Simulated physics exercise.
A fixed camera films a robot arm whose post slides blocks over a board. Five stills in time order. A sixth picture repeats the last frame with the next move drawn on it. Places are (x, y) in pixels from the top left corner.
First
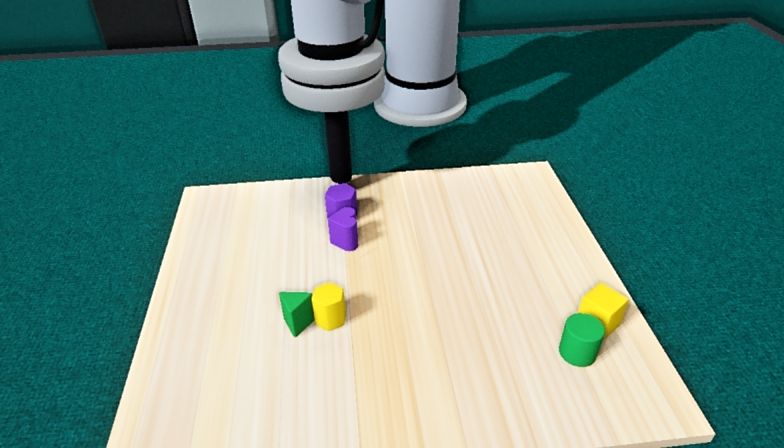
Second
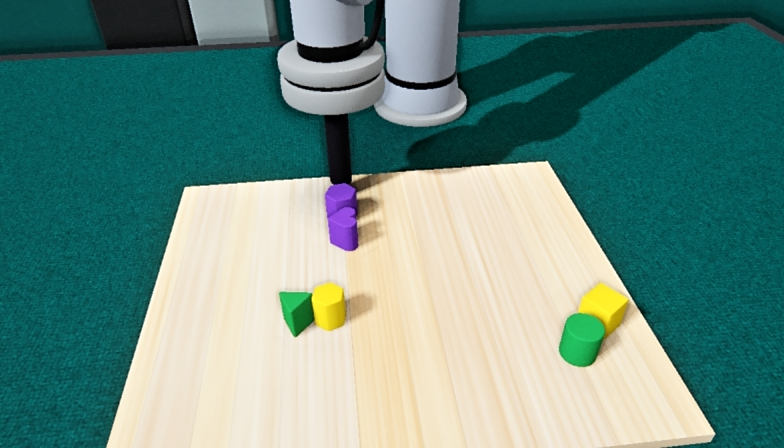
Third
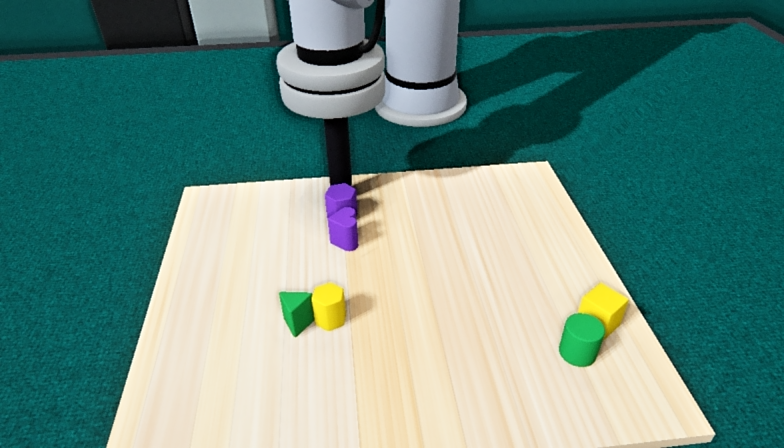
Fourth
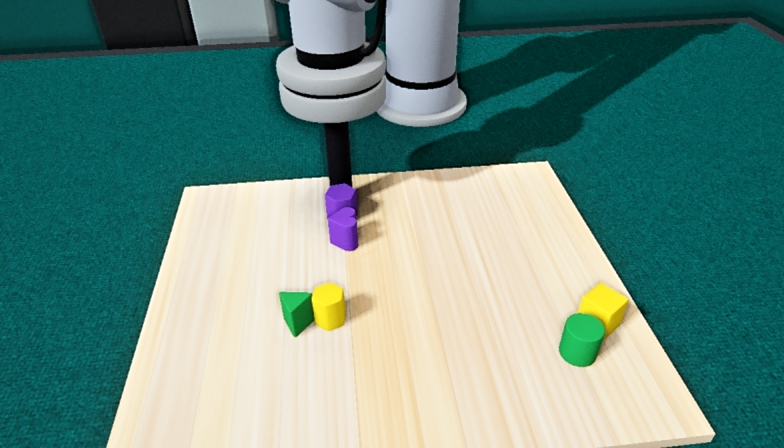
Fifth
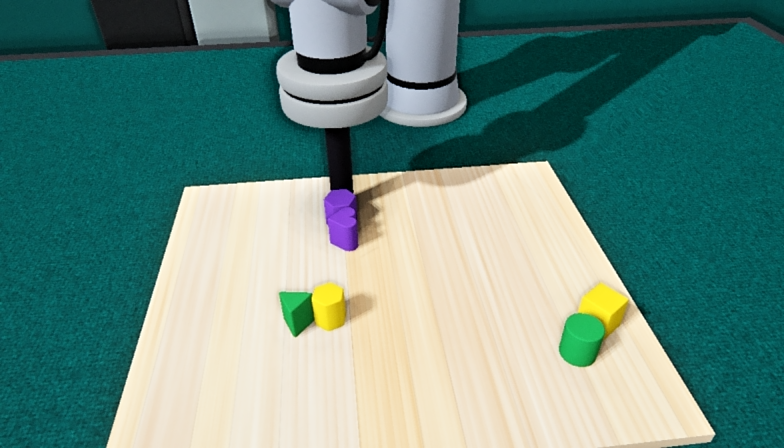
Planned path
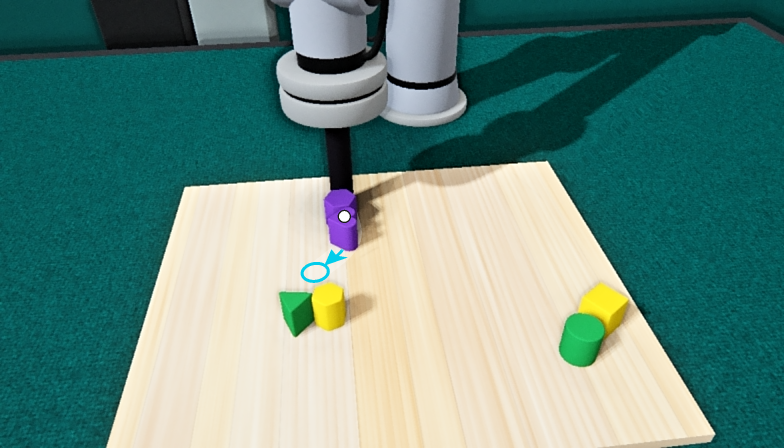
On a pale wooden board over a green surface, a robot arm's dark post stands behind two purple blocks, with yellow and green blocks resting to the lower left and right. The post creeps slightly toward the viewer, then nudges the rear purple block slightly closer to the purple heart, while the others stay still.
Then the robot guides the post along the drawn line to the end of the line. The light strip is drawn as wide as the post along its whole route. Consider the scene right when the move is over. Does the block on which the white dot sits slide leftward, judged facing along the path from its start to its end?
Yes
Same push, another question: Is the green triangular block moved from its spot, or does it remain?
Here the green triangular block stays on its spot.
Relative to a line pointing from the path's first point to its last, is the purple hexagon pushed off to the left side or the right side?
Pushed left.
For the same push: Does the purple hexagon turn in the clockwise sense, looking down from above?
I believe not.
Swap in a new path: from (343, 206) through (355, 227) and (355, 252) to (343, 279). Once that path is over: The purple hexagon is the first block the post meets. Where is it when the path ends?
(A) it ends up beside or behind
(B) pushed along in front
My answer is option B.
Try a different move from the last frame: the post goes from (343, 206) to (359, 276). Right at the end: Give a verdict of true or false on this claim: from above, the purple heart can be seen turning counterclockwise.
The statement is false.
The line goes from (343, 206) by way of (349, 227) and (342, 251) to (315, 272); the dot is on the purple heart.
On the path given first. One third of the way, post at (348, 216); purple hexagon at (344, 220); purple heart at (342, 240), turned 20° clockwise.
Two thirds of the way, post at (341, 240); purple hexagon at (340, 245); purple heart at (337, 266), turned 35° clockwise.
At the end, post at (314, 261); green triangular block unmoved; yellow hexagon at (329, 306), turned 50° clockwise; purple hexagon at (324, 266), turned 45° anticlockwise; purple heart at (341, 284).
